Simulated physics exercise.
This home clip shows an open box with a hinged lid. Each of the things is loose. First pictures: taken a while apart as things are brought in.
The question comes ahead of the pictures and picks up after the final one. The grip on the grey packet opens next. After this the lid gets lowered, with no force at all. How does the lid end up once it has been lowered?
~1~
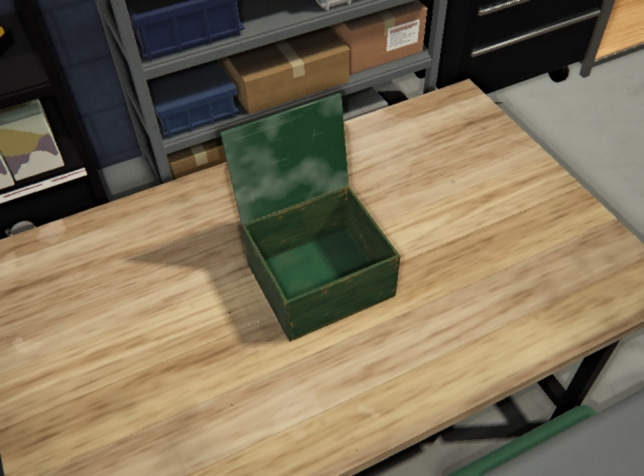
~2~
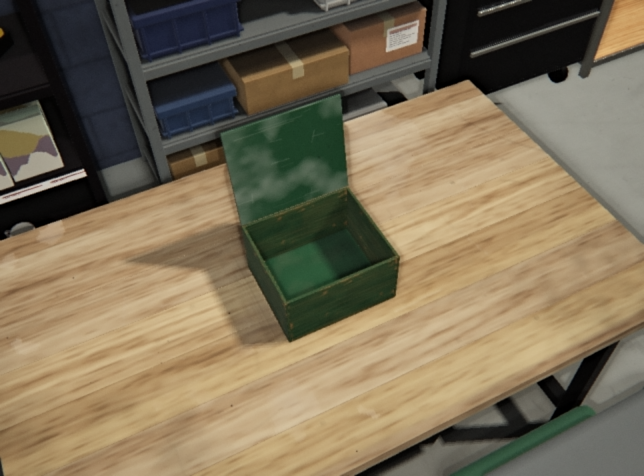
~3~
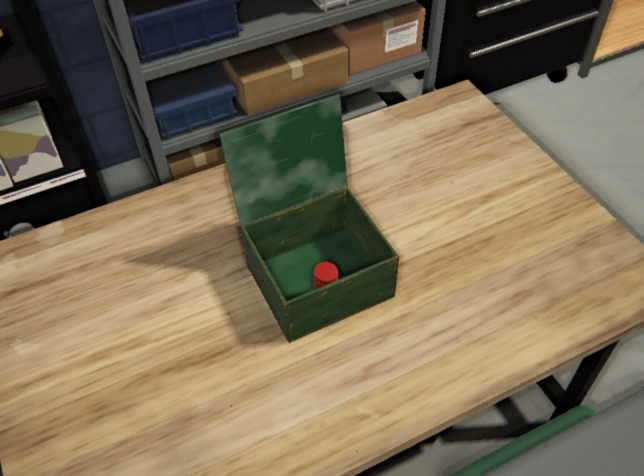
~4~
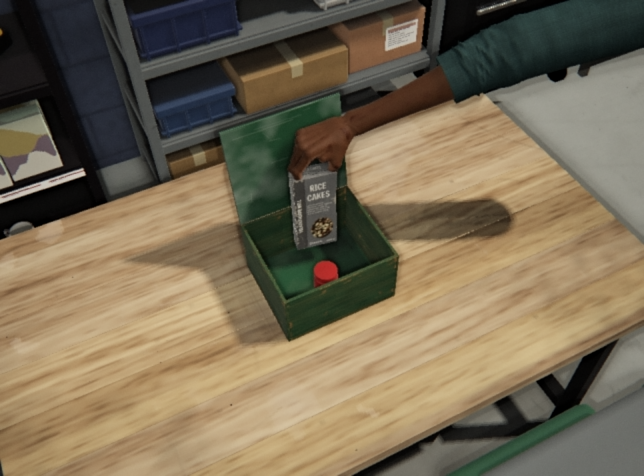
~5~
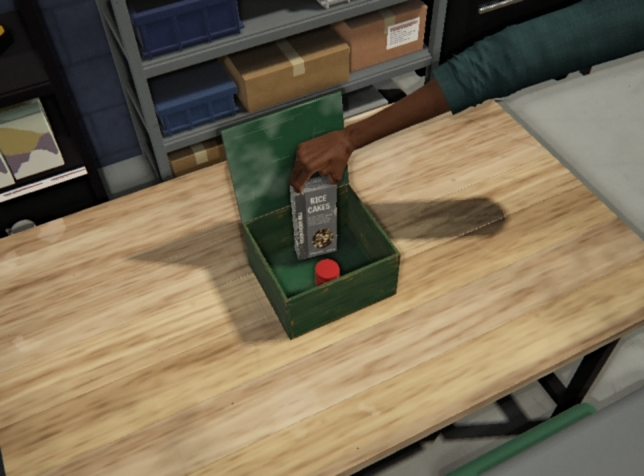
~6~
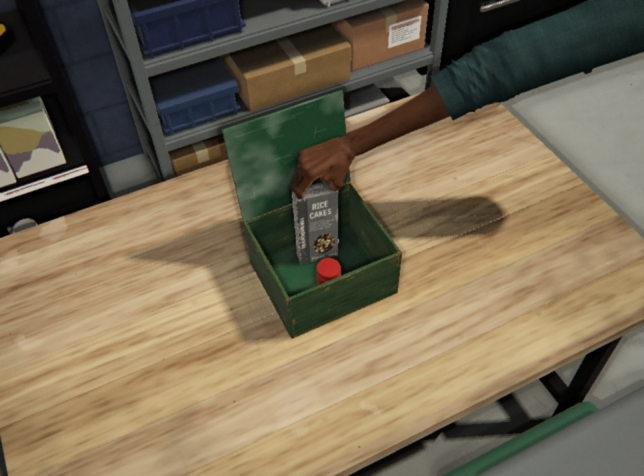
Partly open.
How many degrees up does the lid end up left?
It comes to about 10°.
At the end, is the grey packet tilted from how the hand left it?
Well, it ends up skewed.
Then, 1.50 s after the last picture, lid 75° above the rim.
Then, 1.80 s after the last picture, lid 42° above the rim; grey packet tipped 17° from how it was near (320, 235).
Then, 2.00 s after the last picture, lid 12° above the rim; grey packet tipped 48° from how it was near (327, 249); red shaker tipped 11° from how it was.
At rest, lid 9° above the rim; tipped over in the box, grey packet; left askew, red shaker. Seen from the same camera at the end, grey packet near (328, 246).
